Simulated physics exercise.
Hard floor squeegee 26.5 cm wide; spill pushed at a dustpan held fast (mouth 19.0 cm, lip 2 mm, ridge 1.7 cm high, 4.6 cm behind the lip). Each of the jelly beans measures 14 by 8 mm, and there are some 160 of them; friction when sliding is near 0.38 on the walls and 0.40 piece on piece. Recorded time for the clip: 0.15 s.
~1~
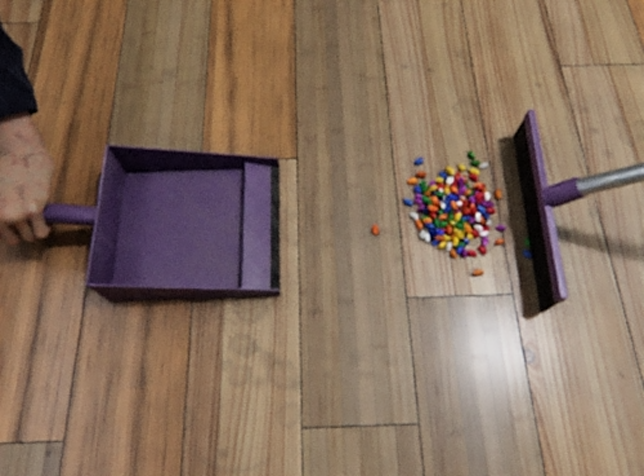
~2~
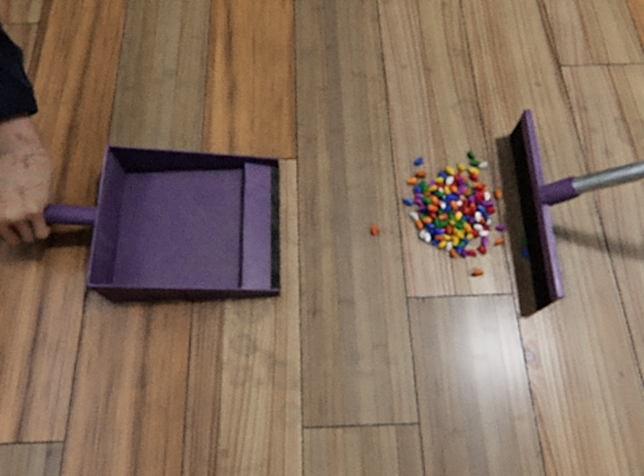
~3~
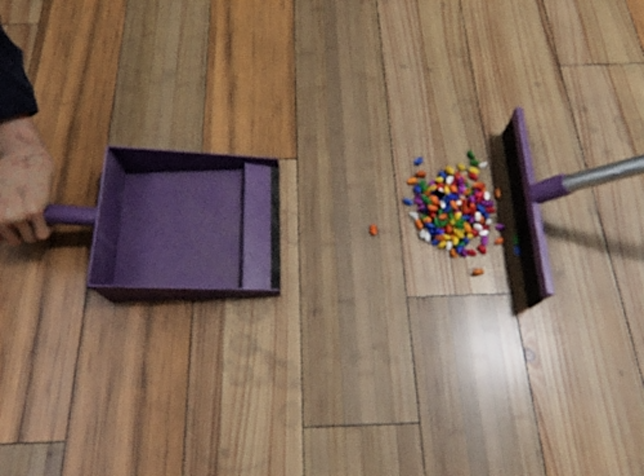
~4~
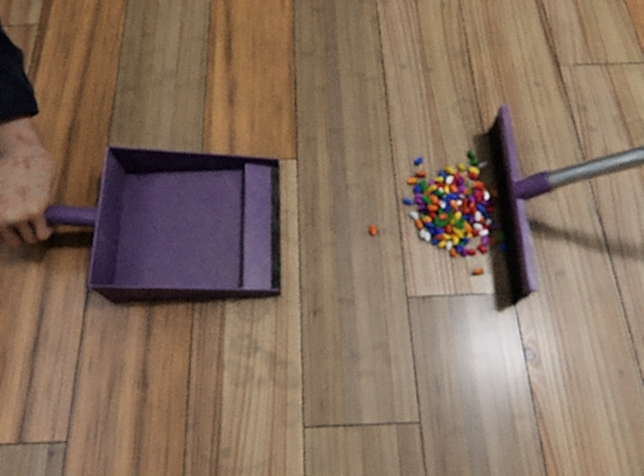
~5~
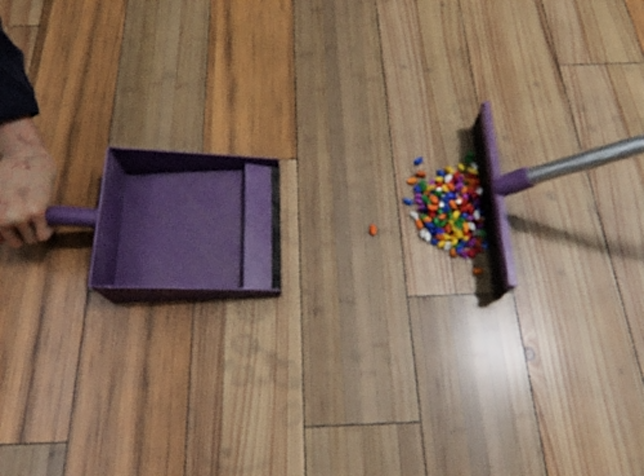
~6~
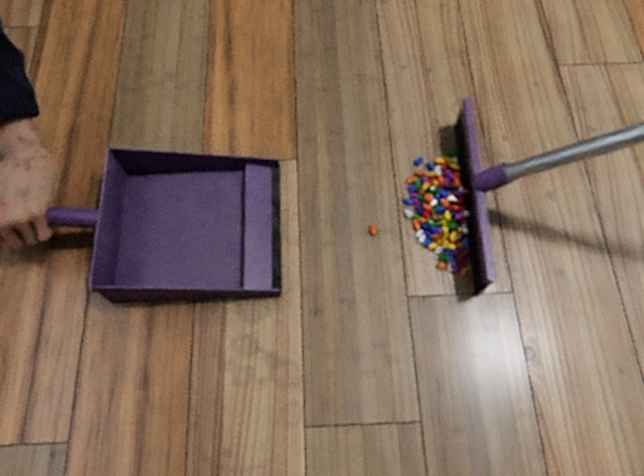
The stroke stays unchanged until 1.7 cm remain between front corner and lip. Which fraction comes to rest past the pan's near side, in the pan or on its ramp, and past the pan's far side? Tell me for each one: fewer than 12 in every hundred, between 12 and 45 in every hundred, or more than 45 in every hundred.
In order: Near side: A small share. Pan: A middling share. Far side: A middling share.
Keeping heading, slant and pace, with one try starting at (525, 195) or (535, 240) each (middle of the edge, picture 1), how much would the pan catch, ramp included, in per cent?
About 40 and 40 per cent.
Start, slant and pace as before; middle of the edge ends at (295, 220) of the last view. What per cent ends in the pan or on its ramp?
Some 50 per cent.
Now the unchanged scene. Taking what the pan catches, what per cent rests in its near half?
I'd put it at around 20 per cent.
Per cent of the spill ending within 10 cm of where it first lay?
Roughly 0 per cent.
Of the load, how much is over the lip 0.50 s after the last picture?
About 35 percent.
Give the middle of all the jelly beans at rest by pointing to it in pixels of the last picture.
Somewhere around (267, 191) in the final frame.
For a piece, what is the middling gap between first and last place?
It works out to some 28 cm.
Then, 0.16 s after the last picture, middle of the blade 13 cm from the lip; 0 % over the lip, far side 15 %, near side 0 %.
Then, 0.26 s after the last picture, middle of the blade 6 cm from the lip; 0 % over the lip, far side 25 %, near side 5 %.
Then, 0.50 s after the last picture, middle of the blade 2 cm from the lip; 35 % over the lip, far side 30 %, near side 5 %.
In the end, near side 5 %, pan 35 %, far side 30 %, in front of the lip or behind the blade 30 %.
